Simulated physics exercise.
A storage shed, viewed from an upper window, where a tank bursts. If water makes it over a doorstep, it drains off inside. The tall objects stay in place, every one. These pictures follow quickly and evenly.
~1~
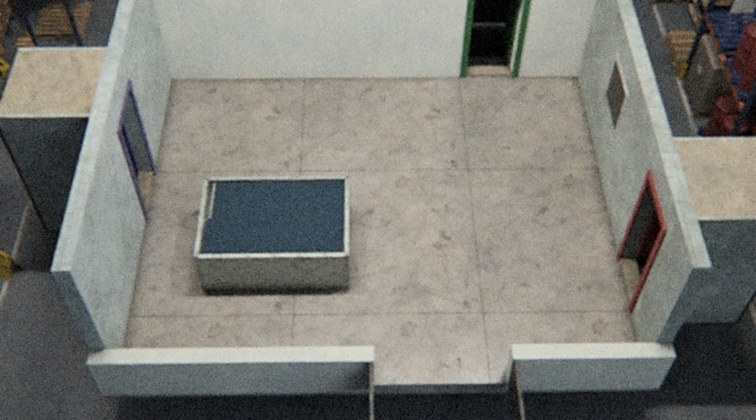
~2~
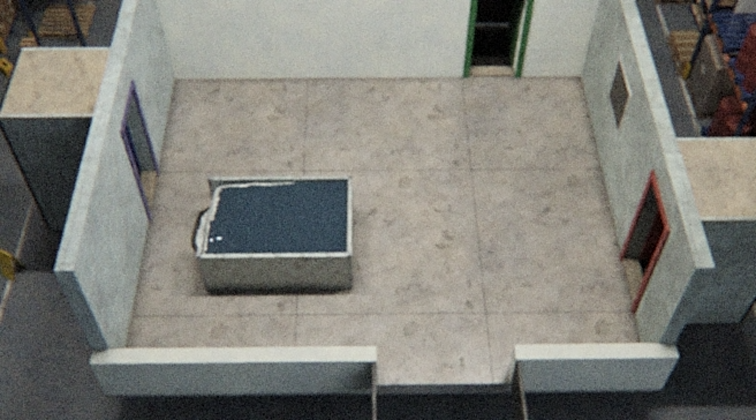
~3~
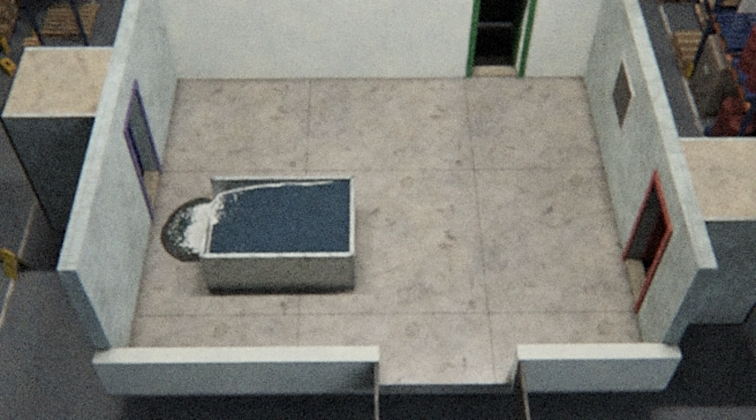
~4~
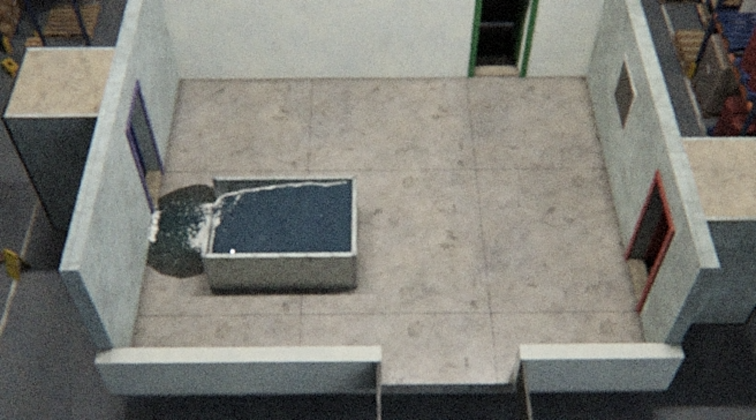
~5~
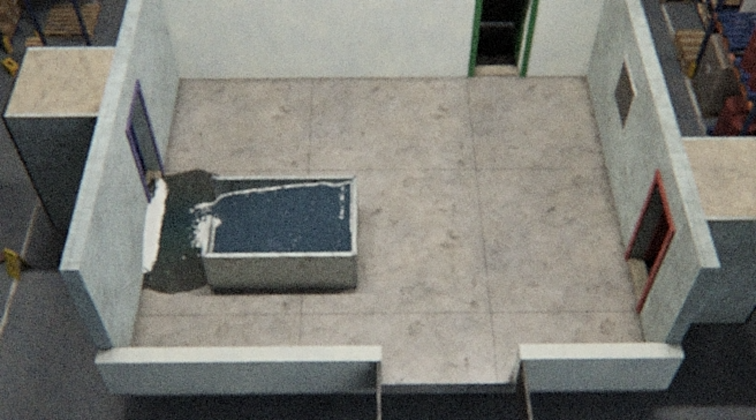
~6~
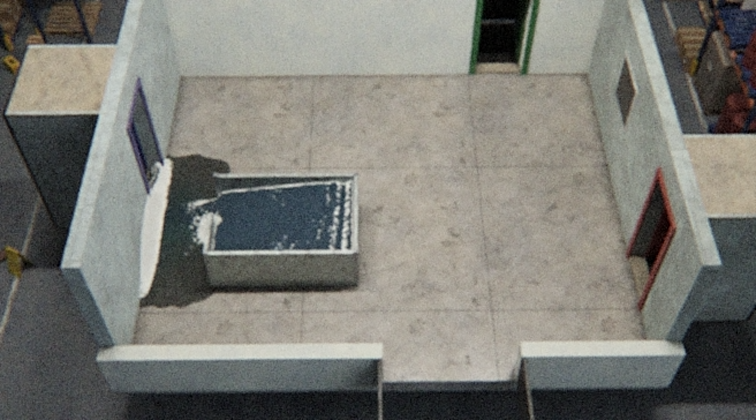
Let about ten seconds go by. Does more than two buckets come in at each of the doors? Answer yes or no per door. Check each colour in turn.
The blue door yes, the green door no, the red door no.
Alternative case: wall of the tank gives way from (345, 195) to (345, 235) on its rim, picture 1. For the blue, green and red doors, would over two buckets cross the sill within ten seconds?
Here's how it goes: The blue door comes in low, the green door overshoots, the red door overshoots.
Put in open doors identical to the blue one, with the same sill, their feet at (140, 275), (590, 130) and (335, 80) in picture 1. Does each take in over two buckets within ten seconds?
Checking each in order, the first beats the threshold, the second misses the threshold, and the third misses the threshold.
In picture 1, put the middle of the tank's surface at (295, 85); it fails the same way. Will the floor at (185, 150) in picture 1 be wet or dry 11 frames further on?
Well, it ends up swamped there.
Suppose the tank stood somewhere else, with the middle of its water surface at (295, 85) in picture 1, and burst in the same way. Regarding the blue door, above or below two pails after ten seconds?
Looking at the blue door, it comes in lower.
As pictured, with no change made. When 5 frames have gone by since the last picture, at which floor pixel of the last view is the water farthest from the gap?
Farthest reach: (181, 79).
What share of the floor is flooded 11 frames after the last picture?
That works out to some 20 in a hundred.
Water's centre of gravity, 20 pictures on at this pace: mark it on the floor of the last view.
Near (254, 229).
A moment on, water covers 10 % of the floor; the blue door over two buckets in, the green door not reached, the red door not reached.
Next, water covers 20 % of the floor; the blue door far over two buckets in, the green door not reached, the red door not reached.
Then, water covers 35 % of the floor; the blue door far over two buckets in, the green door not reached, the red door not reached.
Later, water covers 80 % of the floor; the blue door far over two buckets in, the green door wet at the sill, nothing in, the red door wet at the sill, nothing in.
In the end, water covers 95 % of the floor; the blue door far over two buckets in, the green door wet at the sill, nothing in, the red door wet at the sill, nothing in.
